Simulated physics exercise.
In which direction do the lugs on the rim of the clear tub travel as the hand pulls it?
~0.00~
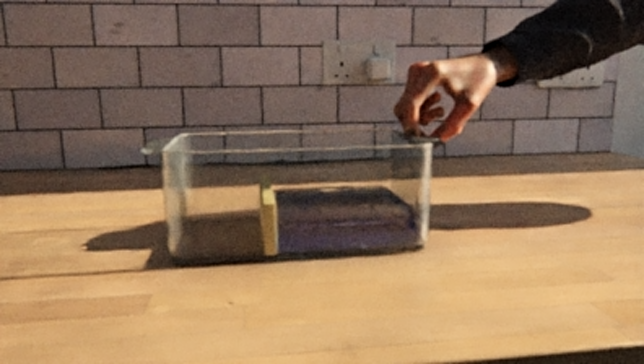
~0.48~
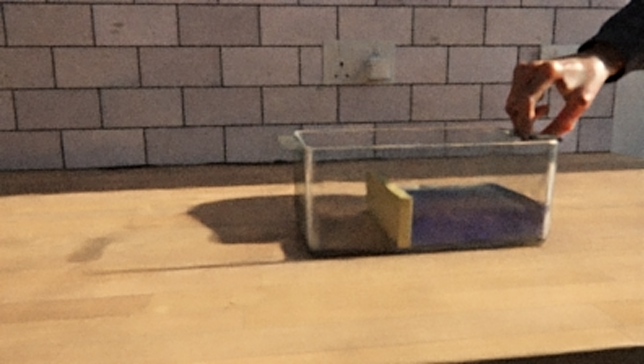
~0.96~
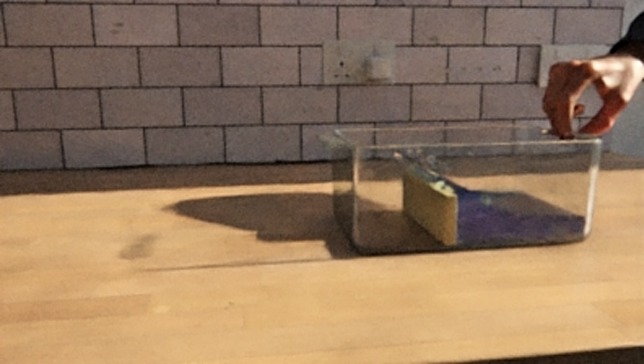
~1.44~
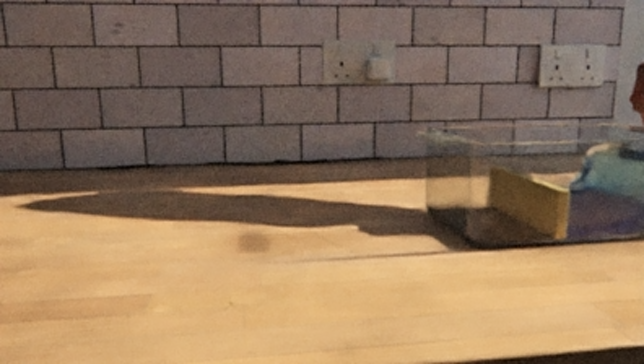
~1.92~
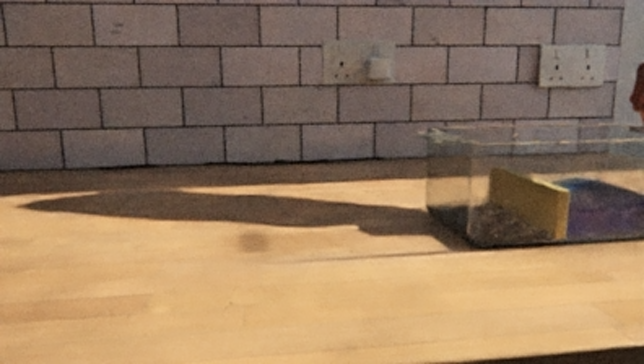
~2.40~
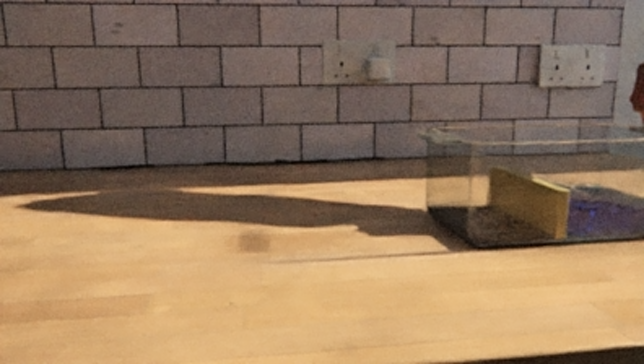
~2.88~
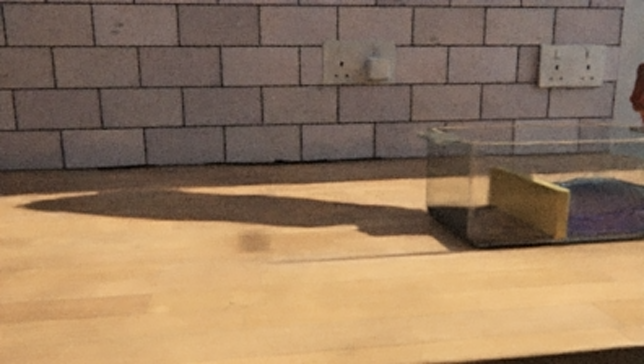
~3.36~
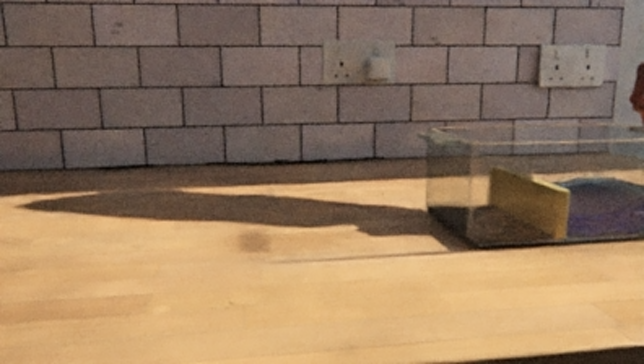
The lugs move to the right along with the tub, as the viewer sees it.
